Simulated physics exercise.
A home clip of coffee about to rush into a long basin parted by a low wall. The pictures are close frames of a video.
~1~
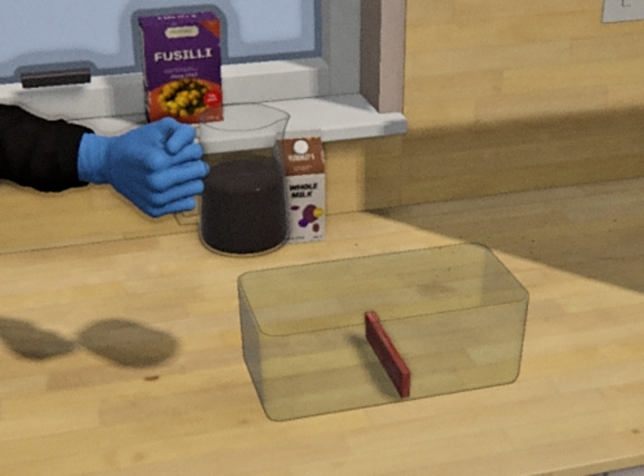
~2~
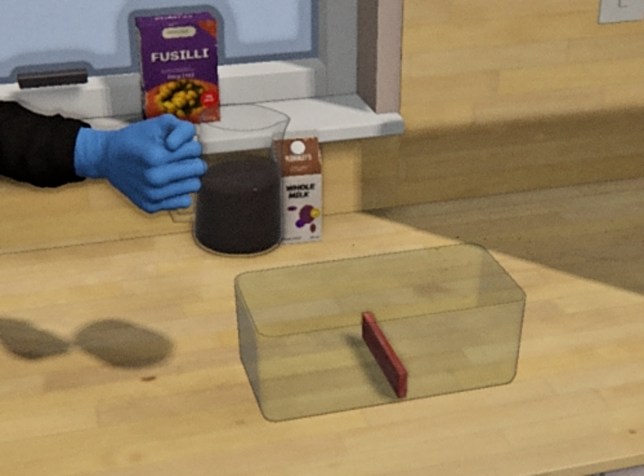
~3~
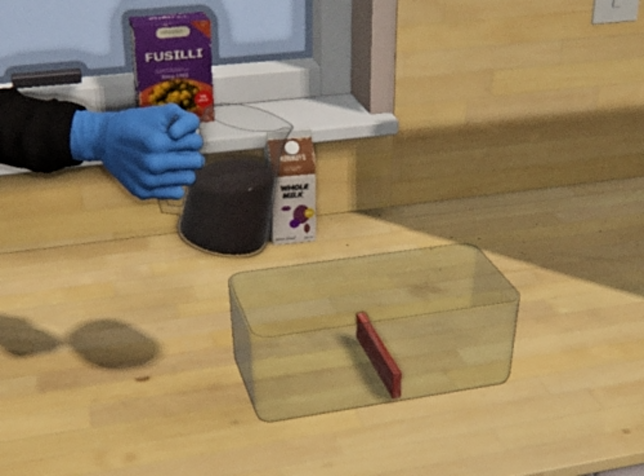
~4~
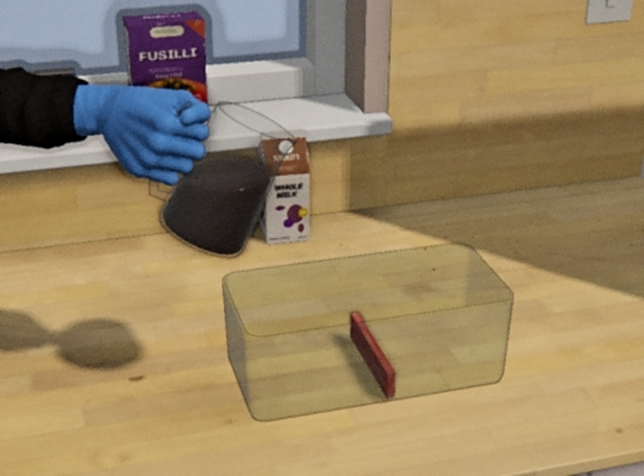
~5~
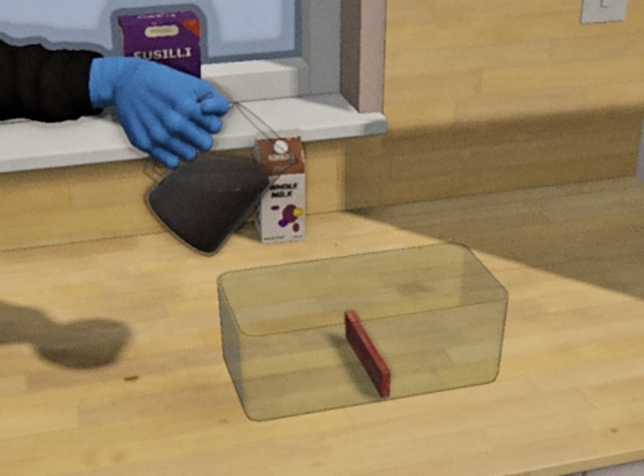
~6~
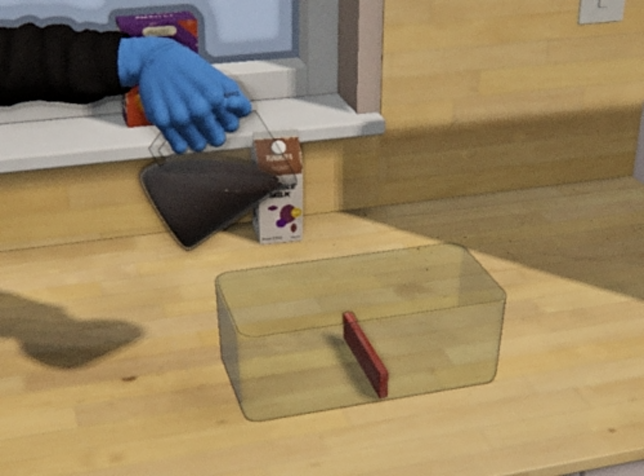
The video shows a blue-gloved hand steadily tilting a clear pitcher of dark liquid to the right above a wooden counter, beside a milk carton and a fusilli box, while a transparent basin with a low red divider sits in front.
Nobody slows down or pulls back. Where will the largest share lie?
The left part.
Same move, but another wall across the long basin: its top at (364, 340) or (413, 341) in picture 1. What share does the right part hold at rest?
About 85 and 10 per cent.
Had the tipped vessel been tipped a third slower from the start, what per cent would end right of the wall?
Some 25 per cent.
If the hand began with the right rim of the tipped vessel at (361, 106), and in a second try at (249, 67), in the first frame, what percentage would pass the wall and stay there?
First some 85, then 10 per cent.
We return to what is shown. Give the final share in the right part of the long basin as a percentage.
About 30 per cent.
A moment on, the tilt is 102° and 73 per cent is still to pour, 3 is left of the wall and 0 right of it.
Next, the tilt is 103° and 33 per cent is still to pour, 35 is left of the wall and 7 right of it.
Then the tilt is 103° and 14 per cent is still to pour, 43 is left of the wall and 30 right of it.
Later the tilt is 103° and 5 per cent is still to pour, 58 is left of the wall and 31 right of it.
Finally, 66 per cent lies left of the wall, 32 right of it and 2 outside.
